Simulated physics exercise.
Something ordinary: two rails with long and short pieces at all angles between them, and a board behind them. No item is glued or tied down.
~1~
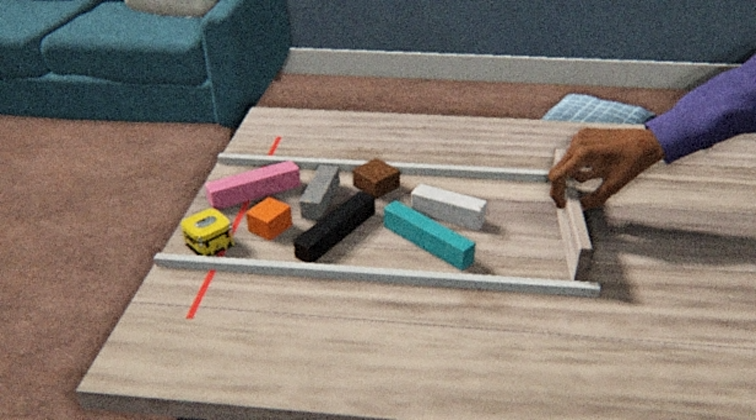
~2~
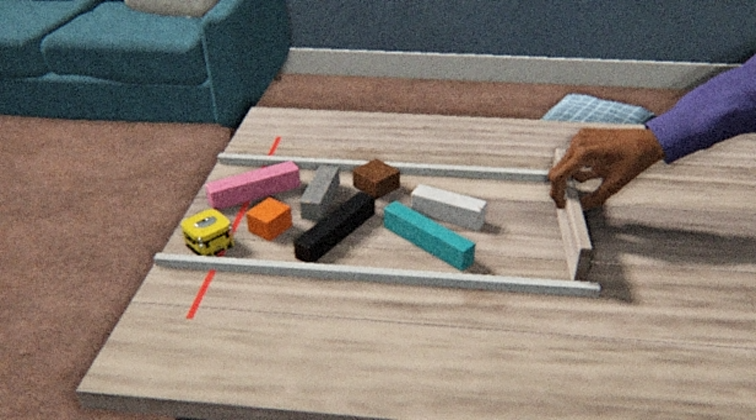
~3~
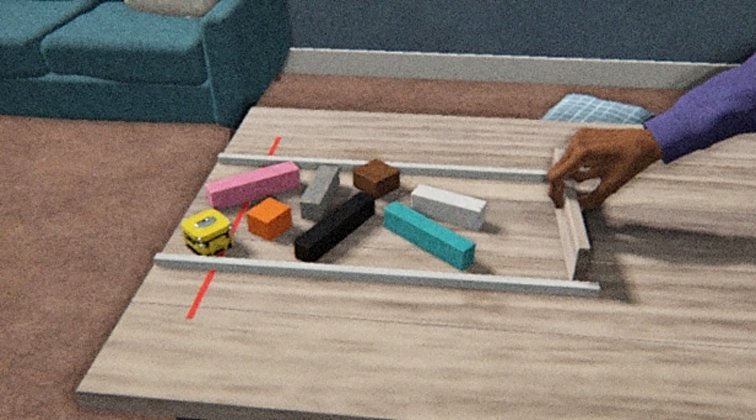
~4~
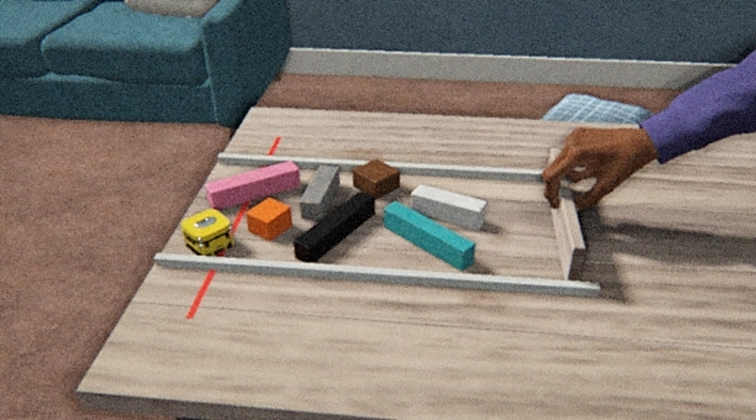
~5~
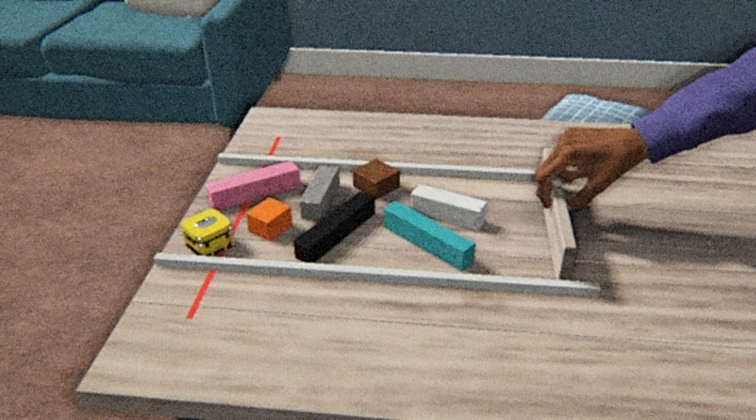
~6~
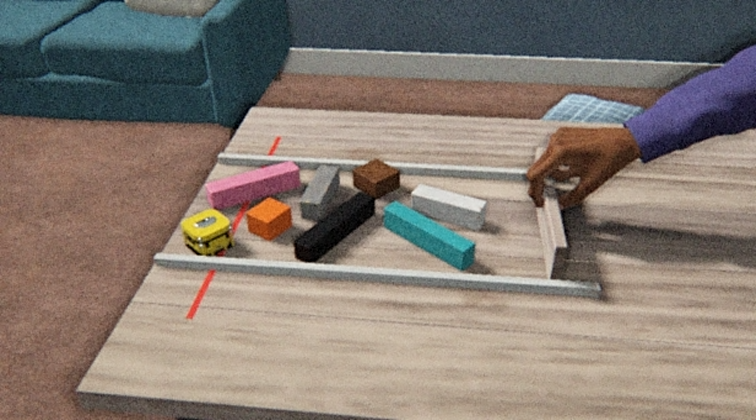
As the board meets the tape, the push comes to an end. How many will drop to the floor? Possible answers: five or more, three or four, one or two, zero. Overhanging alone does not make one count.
Three or four of them.
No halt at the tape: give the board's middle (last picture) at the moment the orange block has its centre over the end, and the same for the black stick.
(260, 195) and (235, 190), more or less.
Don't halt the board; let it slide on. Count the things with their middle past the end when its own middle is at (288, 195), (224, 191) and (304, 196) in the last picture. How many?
Respectively 0, 5 and 0.
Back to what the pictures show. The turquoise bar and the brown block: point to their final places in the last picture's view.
The turquoise bar at (208, 222), the brown block at (244, 166).
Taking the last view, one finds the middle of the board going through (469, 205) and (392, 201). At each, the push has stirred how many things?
The first number is 2, the next one 5.
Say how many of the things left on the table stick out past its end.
I count 2 overhanging.
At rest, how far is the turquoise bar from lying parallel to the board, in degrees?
It comes to around 15 degrees.
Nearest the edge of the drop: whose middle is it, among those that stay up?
Black stick.
Soon after, none off yet; yellow case at rest near (208, 234); pink bar at rest near (254, 185); orange block at rest near (270, 219).
In the end, the number that fall off is three or four; gone, grey bar, orange block, pink bar and yellow case.
